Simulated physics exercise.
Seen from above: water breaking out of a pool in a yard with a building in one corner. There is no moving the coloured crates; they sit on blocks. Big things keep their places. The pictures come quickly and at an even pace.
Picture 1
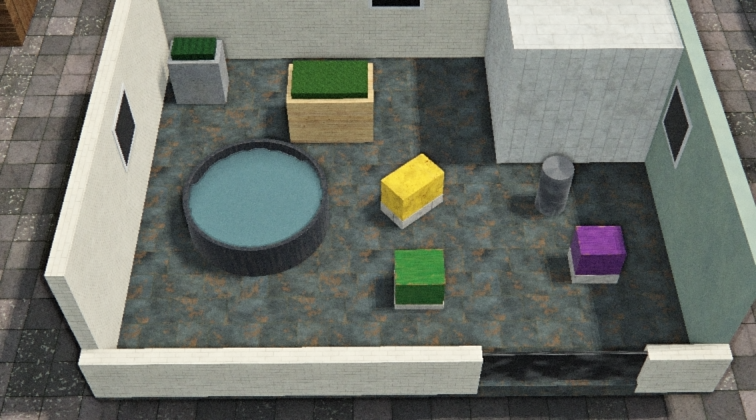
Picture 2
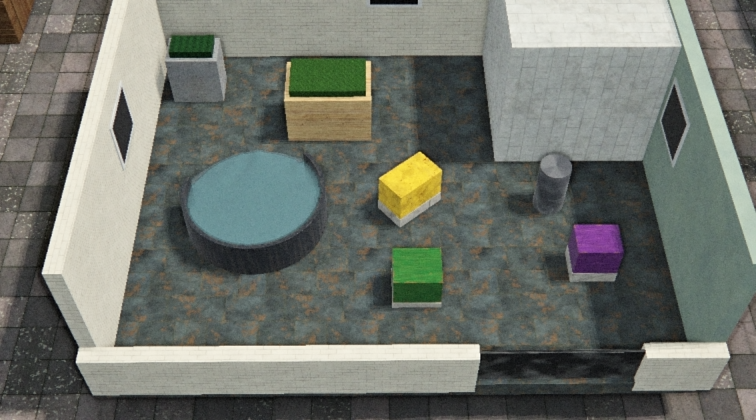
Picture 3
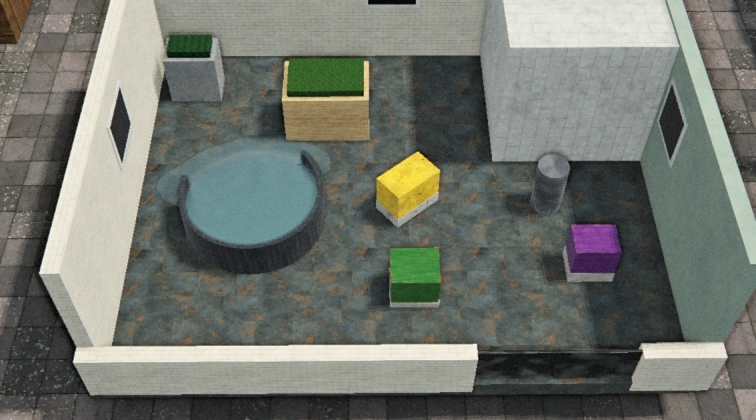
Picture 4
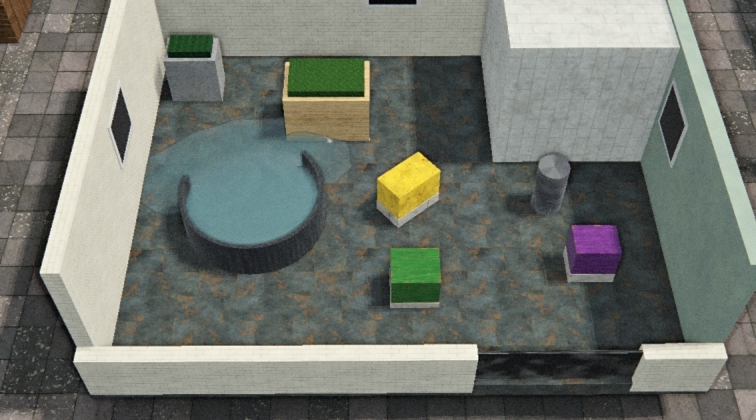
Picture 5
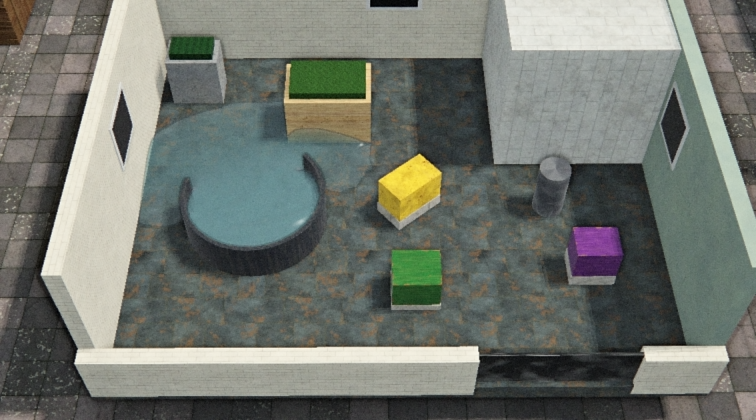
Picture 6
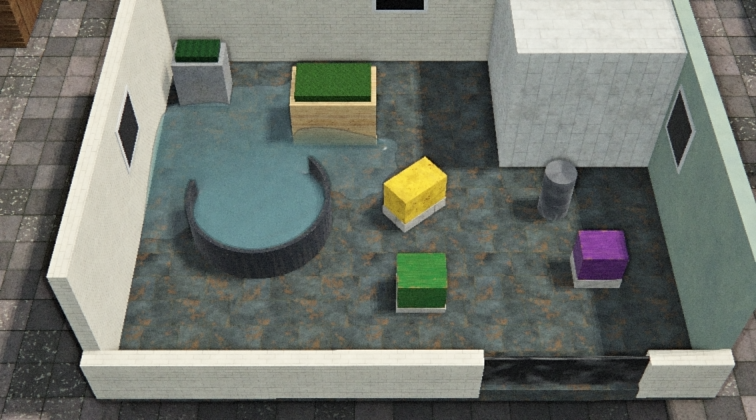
A round pool stood full and still in a walled yard, then its far side opened and water poured out, spreading across the floor toward the planters while the coloured crates stayed put.
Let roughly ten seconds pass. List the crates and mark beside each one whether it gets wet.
Yellow crate - stays dry; purple crate - stays dry; green crate - stays dry.
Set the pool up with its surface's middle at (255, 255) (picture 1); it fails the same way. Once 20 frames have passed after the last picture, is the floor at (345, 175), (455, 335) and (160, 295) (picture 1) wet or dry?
First drenched; next unwetted; last drenched.
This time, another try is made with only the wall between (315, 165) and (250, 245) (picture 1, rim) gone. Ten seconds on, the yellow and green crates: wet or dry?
The yellow crate is reached, the green crate is reached.
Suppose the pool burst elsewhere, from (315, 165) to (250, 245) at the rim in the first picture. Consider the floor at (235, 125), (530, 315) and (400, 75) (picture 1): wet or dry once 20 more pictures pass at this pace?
In that order: Not flooded, covered, flooded.
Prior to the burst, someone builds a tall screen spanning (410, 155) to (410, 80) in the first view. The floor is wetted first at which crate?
Looks like the crate marked yellow.
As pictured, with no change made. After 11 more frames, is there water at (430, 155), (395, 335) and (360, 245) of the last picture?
First spot swamped, second spot clear, third spot clear.
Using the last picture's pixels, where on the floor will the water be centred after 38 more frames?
My reading is close to (319, 163).
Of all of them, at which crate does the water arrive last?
Looks like the one in green to me.
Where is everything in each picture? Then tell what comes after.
The first picture shows still water in the pool at (256, 195).
In the second picture, water pours out on the pool's far side and has run to a hidden place.
In the third picture, water pours out on the pool's far side and has run to (326, 159).
In the fourth picture, water pours out on the pool's far side and has run to (341, 141).
In the fifth picture, water pours out on the pool's far side and has run to (366, 143).
In the sixth picture, water pours out on the pool's far side and has run to (392, 143).
A moment on, water covers 25 % of the floor; the yellow crate water round its plinth, the purple crate not reached, the green crate not reached.
Next, water covers 35 % of the floor; the yellow crate water round its plinth, the purple crate not reached, the green crate not reached.
Then, water covers 50 % of the floor; the yellow crate water round its plinth, the purple crate water round its plinth, the green crate not reached.
Later, water covers 65 % of the floor; the yellow crate water round its plinth, the purple crate water round its plinth, the green crate not reached.
In the end, water covers 95 % of the floor; the yellow crate stayed above the water, the purple crate stayed above the water, the green crate stayed above the water.
